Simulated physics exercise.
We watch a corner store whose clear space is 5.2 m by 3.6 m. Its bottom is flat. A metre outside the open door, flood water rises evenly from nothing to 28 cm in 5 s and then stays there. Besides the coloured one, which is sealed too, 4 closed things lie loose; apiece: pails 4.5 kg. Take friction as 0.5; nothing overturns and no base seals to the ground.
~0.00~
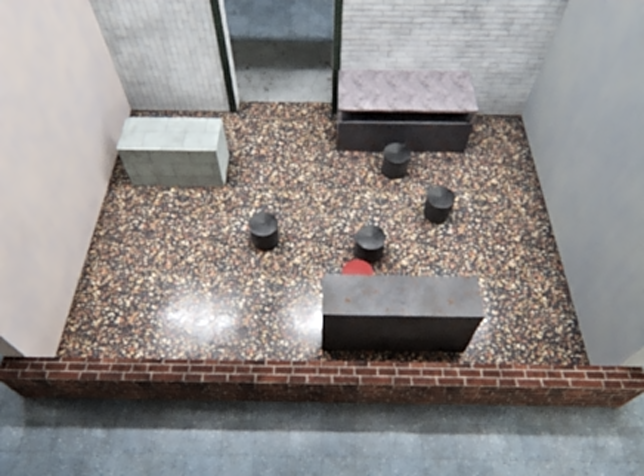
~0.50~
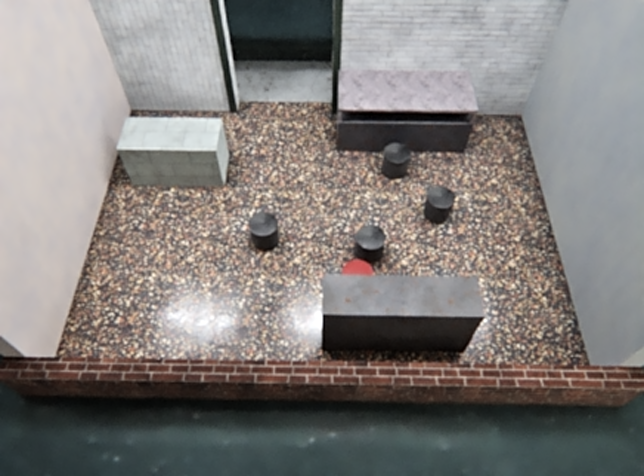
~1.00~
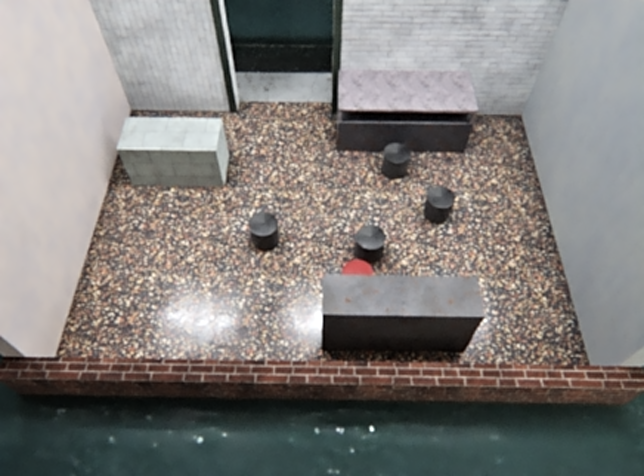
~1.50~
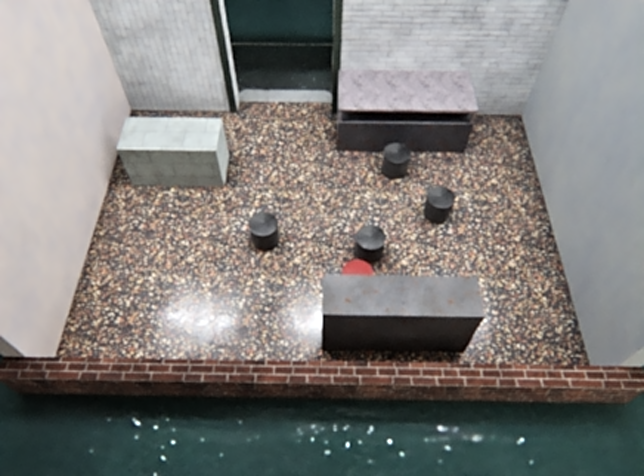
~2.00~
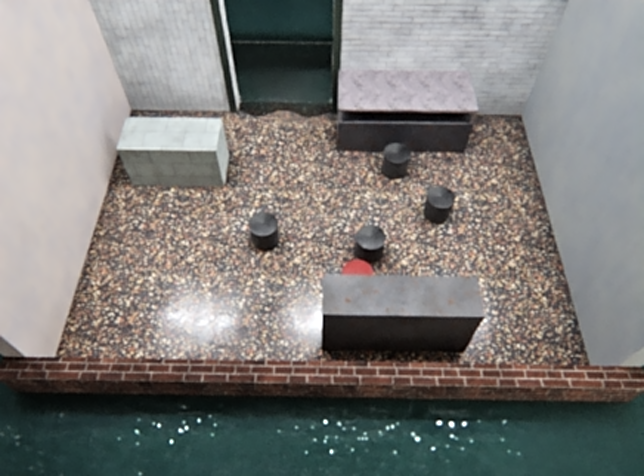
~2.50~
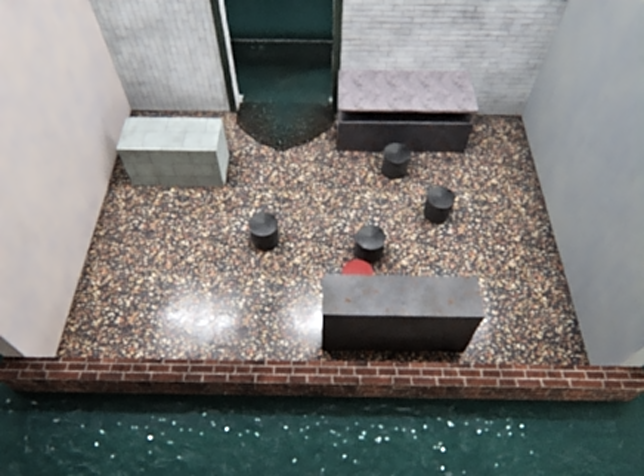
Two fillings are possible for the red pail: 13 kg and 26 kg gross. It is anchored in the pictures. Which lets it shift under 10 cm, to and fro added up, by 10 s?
For it, only the larger load is enough.
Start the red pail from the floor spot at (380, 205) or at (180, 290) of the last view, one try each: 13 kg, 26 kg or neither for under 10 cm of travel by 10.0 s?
In turn: The smaller is enough; the smaller is enough.
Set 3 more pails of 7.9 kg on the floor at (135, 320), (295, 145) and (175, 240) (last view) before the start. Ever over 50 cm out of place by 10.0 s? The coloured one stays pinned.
In turn: More, over, under.
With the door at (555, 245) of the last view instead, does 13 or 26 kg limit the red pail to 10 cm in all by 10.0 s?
In that case only the larger load is enough.
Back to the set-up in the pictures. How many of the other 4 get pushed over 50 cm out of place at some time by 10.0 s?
I count 2.
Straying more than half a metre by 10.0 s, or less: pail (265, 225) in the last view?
Answer: More.
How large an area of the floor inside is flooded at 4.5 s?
Roughly 6.5 m2.
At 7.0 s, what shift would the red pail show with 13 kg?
About 0 cm.
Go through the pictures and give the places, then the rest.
In the first frame, the red pail at (358, 273) rests on the ground; water covers 0.0 m2; 0 of 5 have shifted.
In the second frame, the red pail at (358, 273) rests on the ground; water covers 0.0 m2; 0 of 5 have shifted.
In the third frame, the red pail at (358, 273), on the bottom; water covers 0.0 m2; 0 of 5 have shifted.
In the fourth frame, the red pail at (358, 273), on the bottom; water covers 0.0 m2; 0 of 5 have shifted.
In the fifth frame, the red pail at (358, 273), on the bottom; water covers 0.0 m2; 0 of 5 have shifted.
In the sixth frame, the red pail at (358, 273), on the bottom; water covers 0.6 m2; 0 of 5 have shifted.
After 3.5 s the red pail would be 0 cm from its start with 13 kg and 0 cm from its start with 26 kg; 0 cm of water round it then.
After 4.5 s the red pail would be 0 cm from its start with 13 kg and 0 cm from its start with 26 kg; 2 cm of water round it then.
After 7.0 s the red pail would be 1 cm from its start with 13 kg and 0 cm from its start with 26 kg; 11 cm of water round it then.
After 10.0 s the red pail would be 29 cm from its start with 13 kg and 0 cm from its start with 26 kg; 13 cm of water round it then.
